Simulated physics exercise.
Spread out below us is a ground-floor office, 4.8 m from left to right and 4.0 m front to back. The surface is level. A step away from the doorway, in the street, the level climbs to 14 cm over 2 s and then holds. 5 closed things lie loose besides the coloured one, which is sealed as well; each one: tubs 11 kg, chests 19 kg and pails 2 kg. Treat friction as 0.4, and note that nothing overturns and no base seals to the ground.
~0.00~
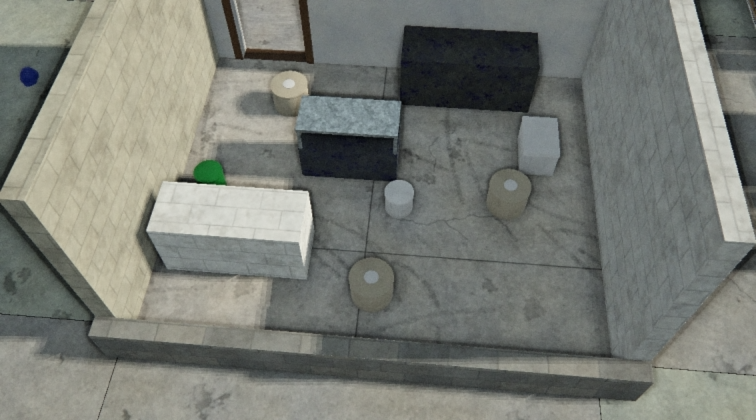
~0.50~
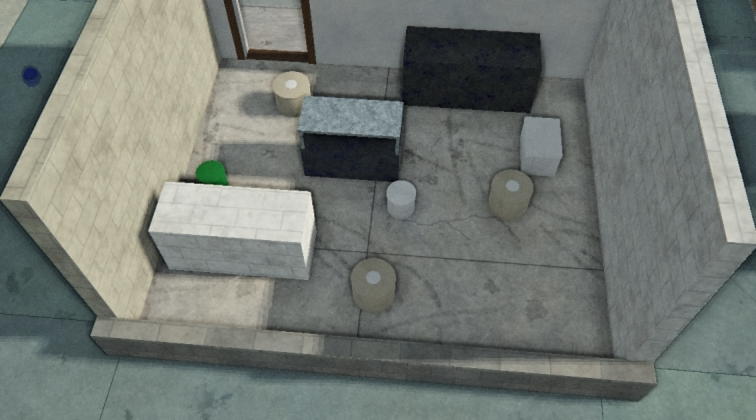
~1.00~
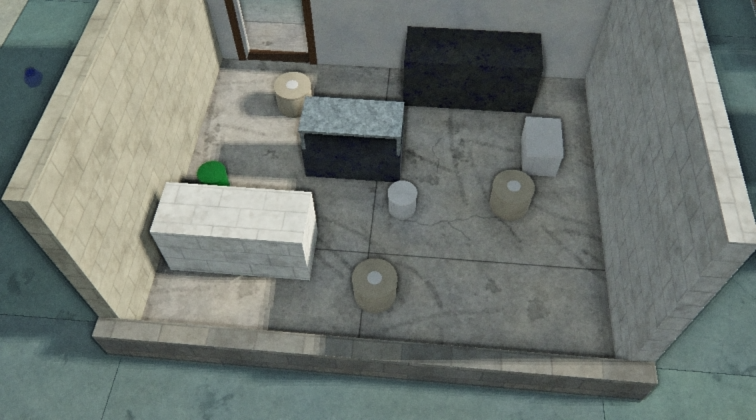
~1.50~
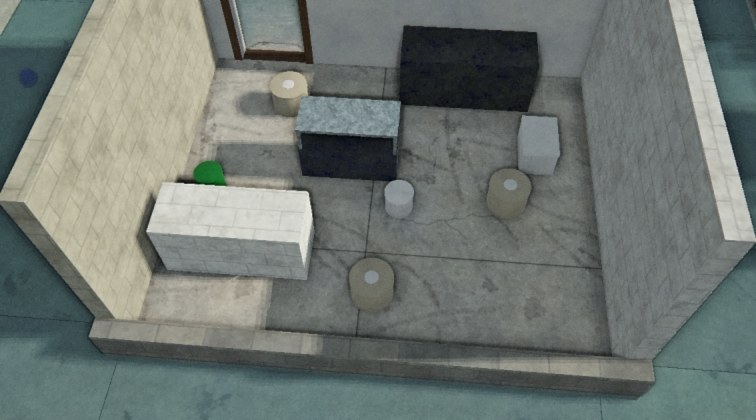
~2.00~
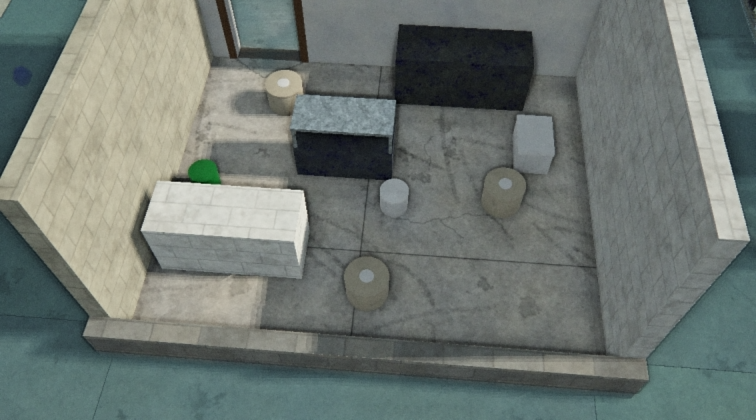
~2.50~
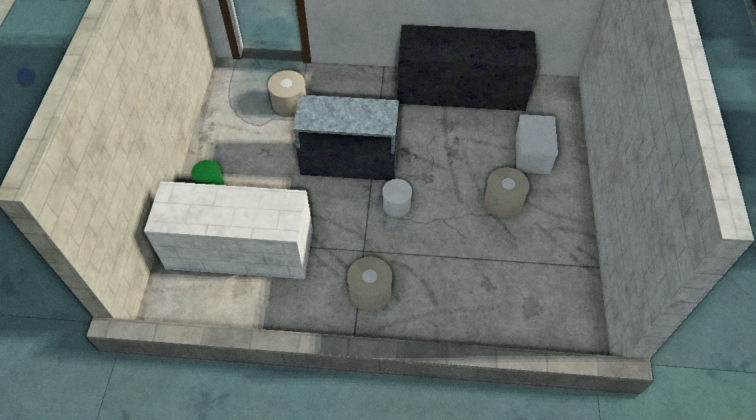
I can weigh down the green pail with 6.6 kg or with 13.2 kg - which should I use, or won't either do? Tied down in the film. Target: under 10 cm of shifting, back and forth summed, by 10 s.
Go with the heavier one.
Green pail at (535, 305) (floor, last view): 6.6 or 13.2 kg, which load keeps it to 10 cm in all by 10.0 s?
Well, any option works.
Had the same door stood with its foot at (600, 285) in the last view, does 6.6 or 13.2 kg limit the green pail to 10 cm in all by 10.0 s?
If so, even the lighter mass works.
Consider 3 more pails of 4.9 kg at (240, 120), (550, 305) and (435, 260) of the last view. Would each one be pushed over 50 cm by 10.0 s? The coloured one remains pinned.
Order as asked: Goes beyond / stays within / stays within.
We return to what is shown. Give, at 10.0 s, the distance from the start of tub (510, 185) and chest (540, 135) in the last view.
Respectively 0 and 0 cm.
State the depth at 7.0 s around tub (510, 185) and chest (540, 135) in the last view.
I'd estimate 1 cm for the first and 1 cm for the second.
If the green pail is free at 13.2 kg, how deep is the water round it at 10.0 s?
Around 8 cm.
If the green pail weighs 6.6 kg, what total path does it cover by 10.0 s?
Total path: Approx. 200 cm.
After 3.5 s the green pail would be 0 cm from its start with 6.6 kg and 0 cm from its start with 13.2 kg; 3 cm of water round it then.
After 4.5 s the green pail would be 25 cm from its start with 6.6 kg and 0 cm from its start with 13.2 kg; 6 cm of water round it then.
After 7.0 s the green pail would be 72 cm from its start with 6.6 kg and 0 cm from its start with 13.2 kg; 6 cm of water round it then.
After 10.0 s the green pail would be 175 cm from its start with 6.6 kg and 0 cm from its start with 13.2 kg; 8 cm of water round it then.
